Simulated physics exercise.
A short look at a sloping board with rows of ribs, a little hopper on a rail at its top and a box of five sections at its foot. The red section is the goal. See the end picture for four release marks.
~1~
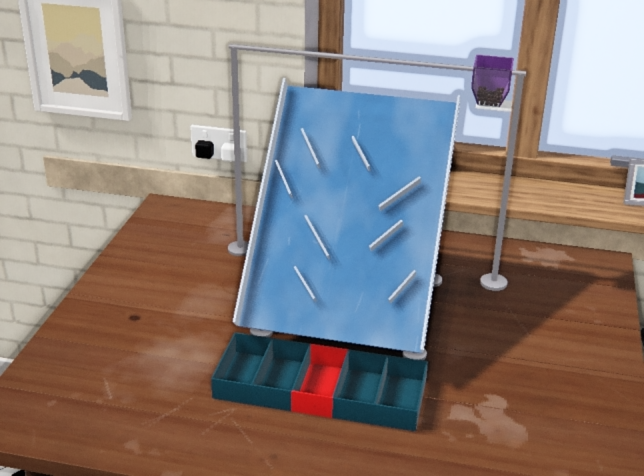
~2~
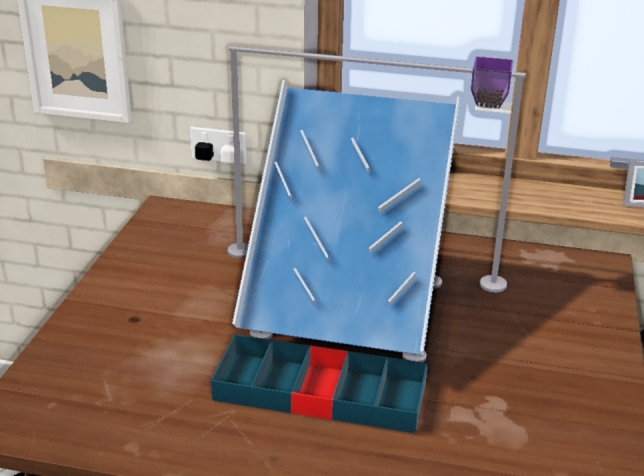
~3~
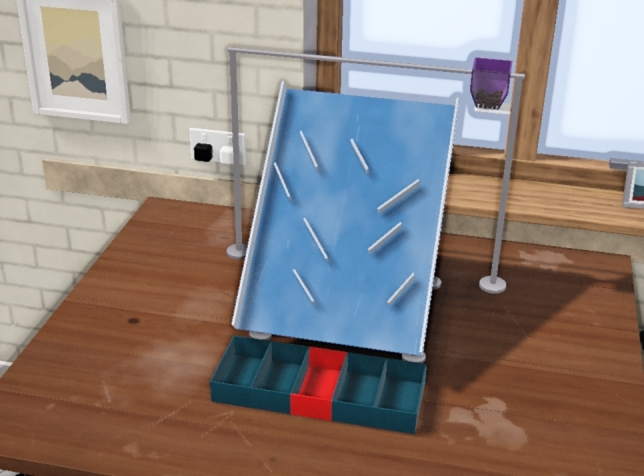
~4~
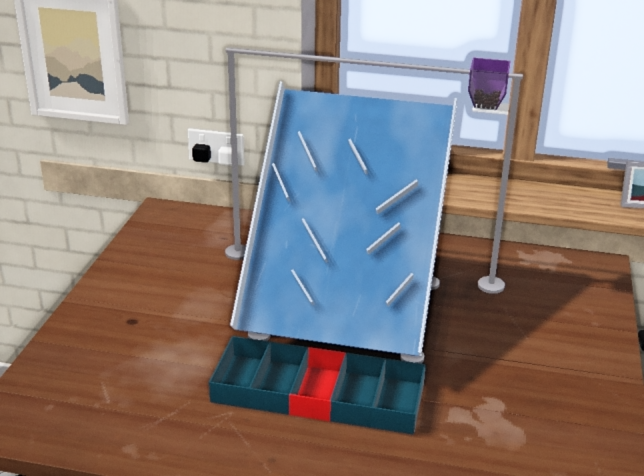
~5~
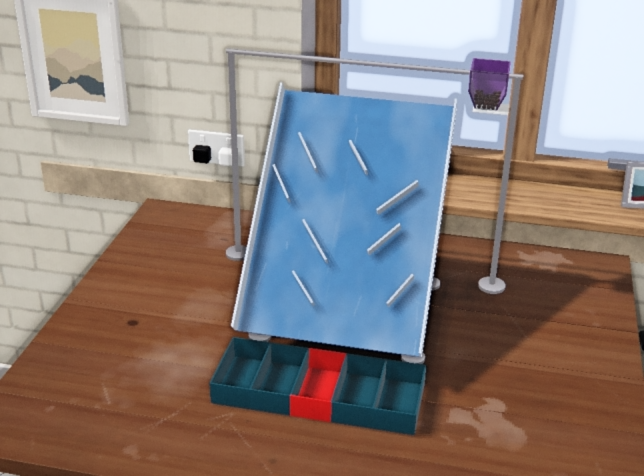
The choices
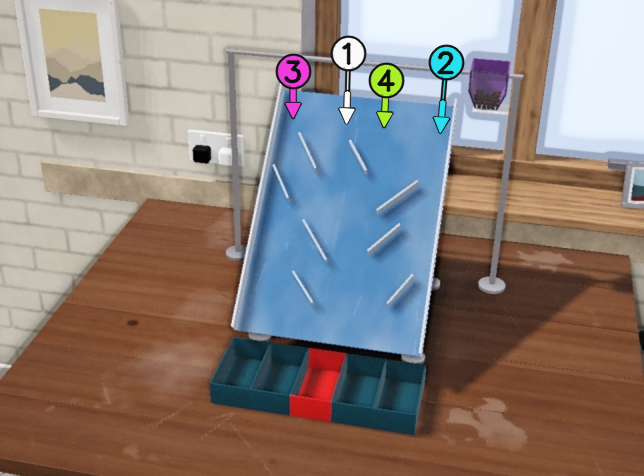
On a wooden table by a window, a sloping blue board with scattered ribs stands below a rail holding a purple hopper, with a sectioned teal and red box at its foot; nothing moves apart from a very slight shift in the view.
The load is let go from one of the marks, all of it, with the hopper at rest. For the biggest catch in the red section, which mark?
Go for 4.
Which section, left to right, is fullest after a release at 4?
It is the third one.
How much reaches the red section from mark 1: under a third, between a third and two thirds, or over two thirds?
It is under a third.
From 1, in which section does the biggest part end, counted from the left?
It is the fourth one.
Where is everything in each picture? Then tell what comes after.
The first picture shows hopper at (490, 94), chocolate balls, door shut.
The second picture shows ribs (301, 130) to (318, 166), (352, 138) to (368, 168), (275, 162) to (290, 195).
The third picture shows ribs (378, 209) to (419, 180), (304, 218) to (327, 258), (369, 250) to (401, 223).
The fourth picture shows ribs (292, 270) to (312, 302), (387, 303) to (412, 274).
The fifth picture shows red section at (311, 407), number 3 of 5 from the left.
On the marked copy, mark 1 meets the board at (346, 118); mark 2 meets the board at (440, 127); mark 3 meets the board at (293, 112); mark 4 meets the board at (384, 121).
For mark 1, a small part in the red section, about two thirds in other sections, a small part outside the box.
For mark 2, about a third in the red section, about half in other sections, about a quarter outside the box.
For mark 3, a small part in the red section, most in other sections, a small part outside the box.
For mark 4, about two thirds in the red section, about a quarter in other sections, a small part outside the box.
